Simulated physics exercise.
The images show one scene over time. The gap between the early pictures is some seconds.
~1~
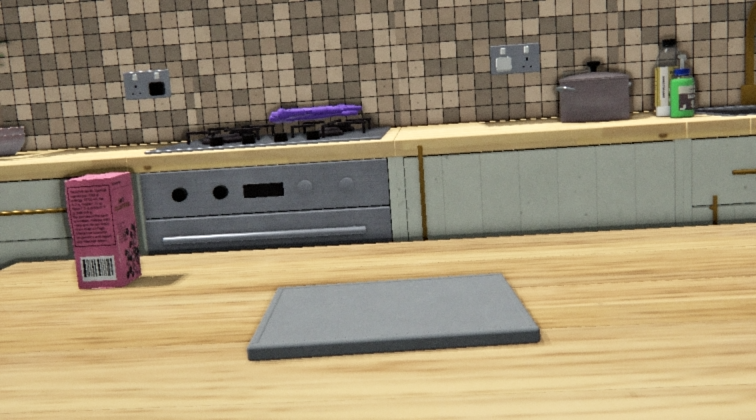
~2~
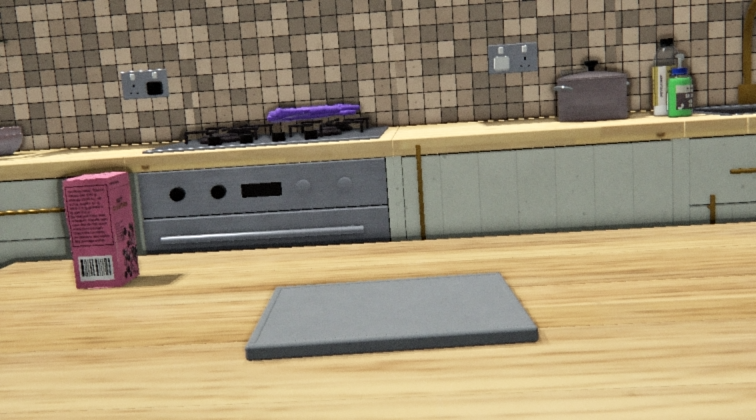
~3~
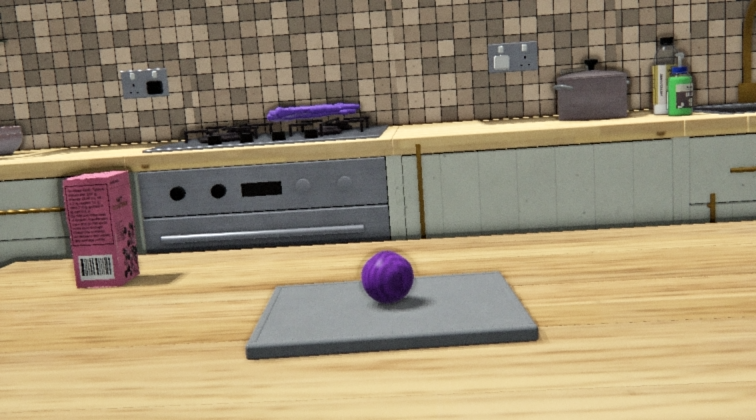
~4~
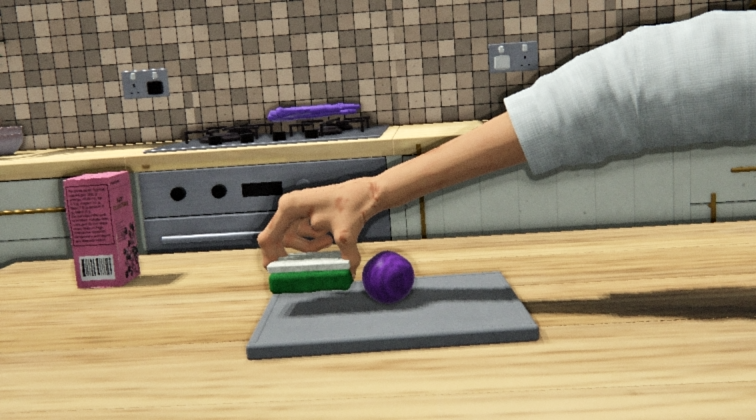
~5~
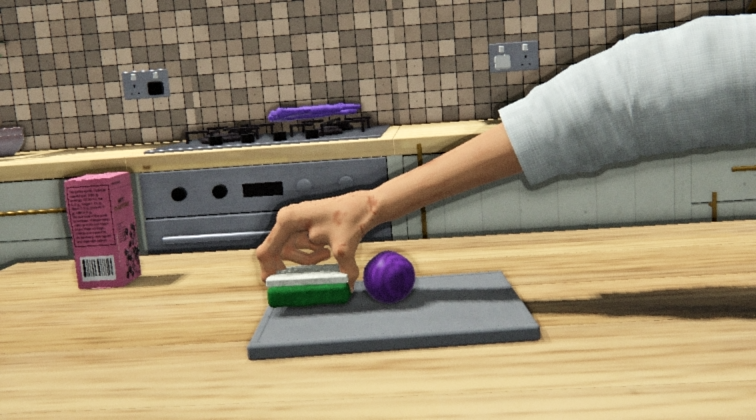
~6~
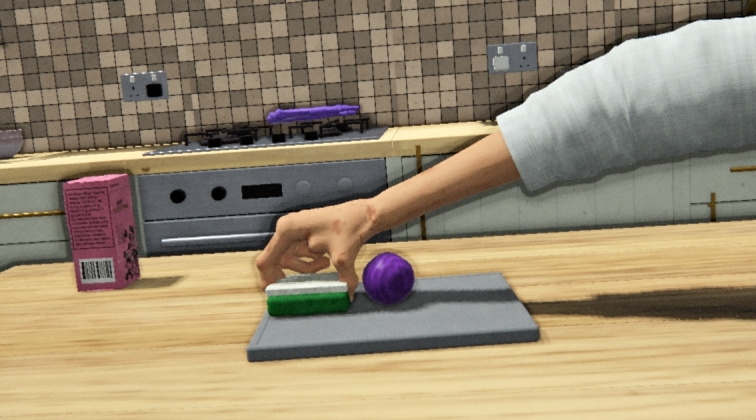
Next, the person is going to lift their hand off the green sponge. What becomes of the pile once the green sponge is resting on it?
The pile remains standing.
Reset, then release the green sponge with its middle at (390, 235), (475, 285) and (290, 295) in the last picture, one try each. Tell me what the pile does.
Try 1: Falls over. Try 2: Stable. Try 3: Stable.
Then, 0.20 s on from there, no change.
Then, 0.60 s on from there, green sponge resting near (311, 295).
In the end, all 4 unmoved. At the end, from the last picture's camera, green sponge near (311, 295). The pile stays up.
